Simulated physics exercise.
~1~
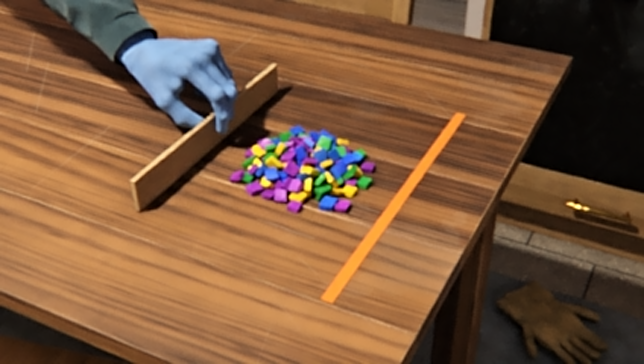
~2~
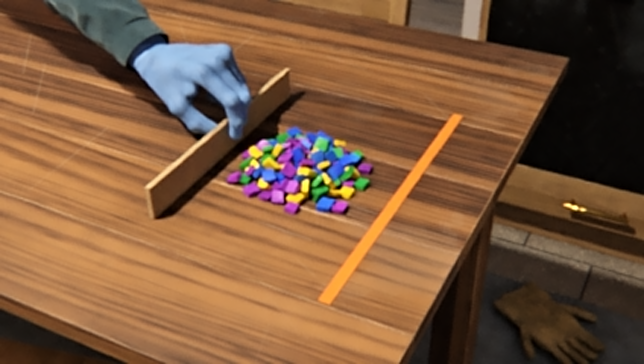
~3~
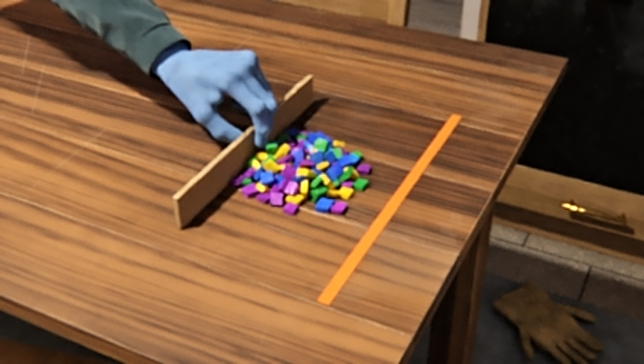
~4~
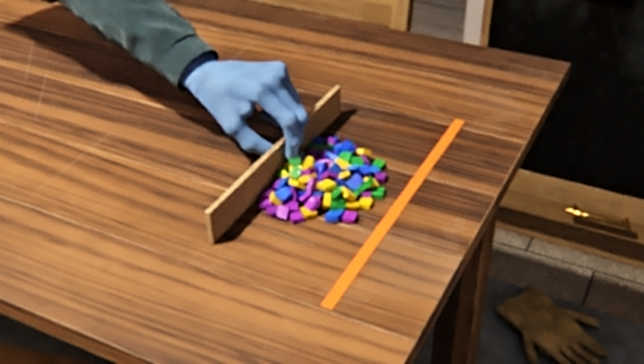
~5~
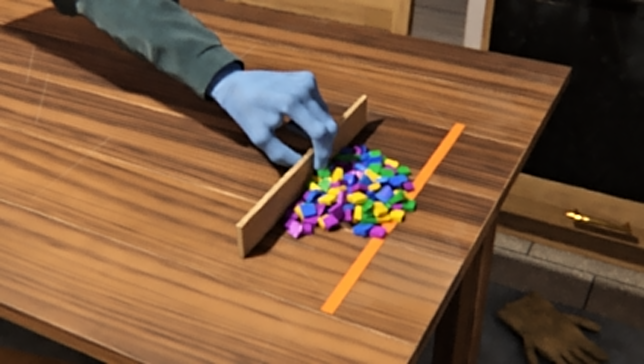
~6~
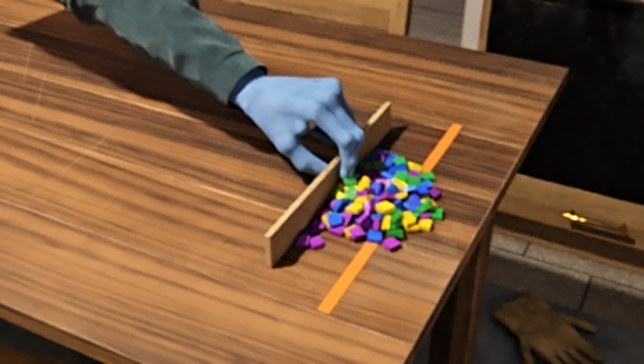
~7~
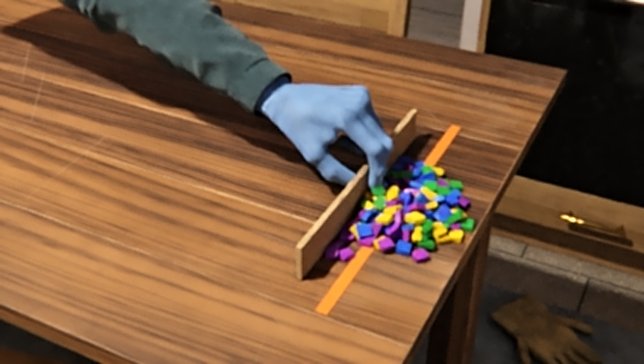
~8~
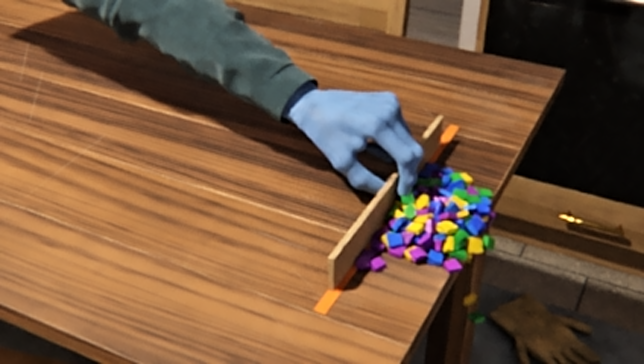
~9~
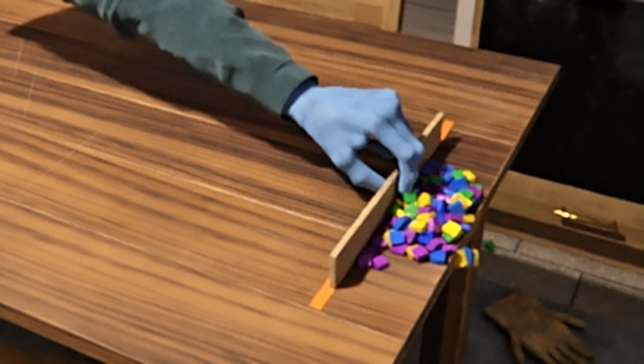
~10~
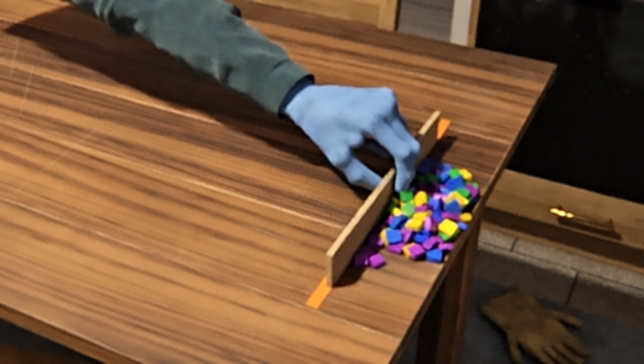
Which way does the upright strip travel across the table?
It travels to the right, towards the orange tape near the edge of the table.
A gloved hand pushes colourful bits right with a strip, stopping at orange tape as some fall.
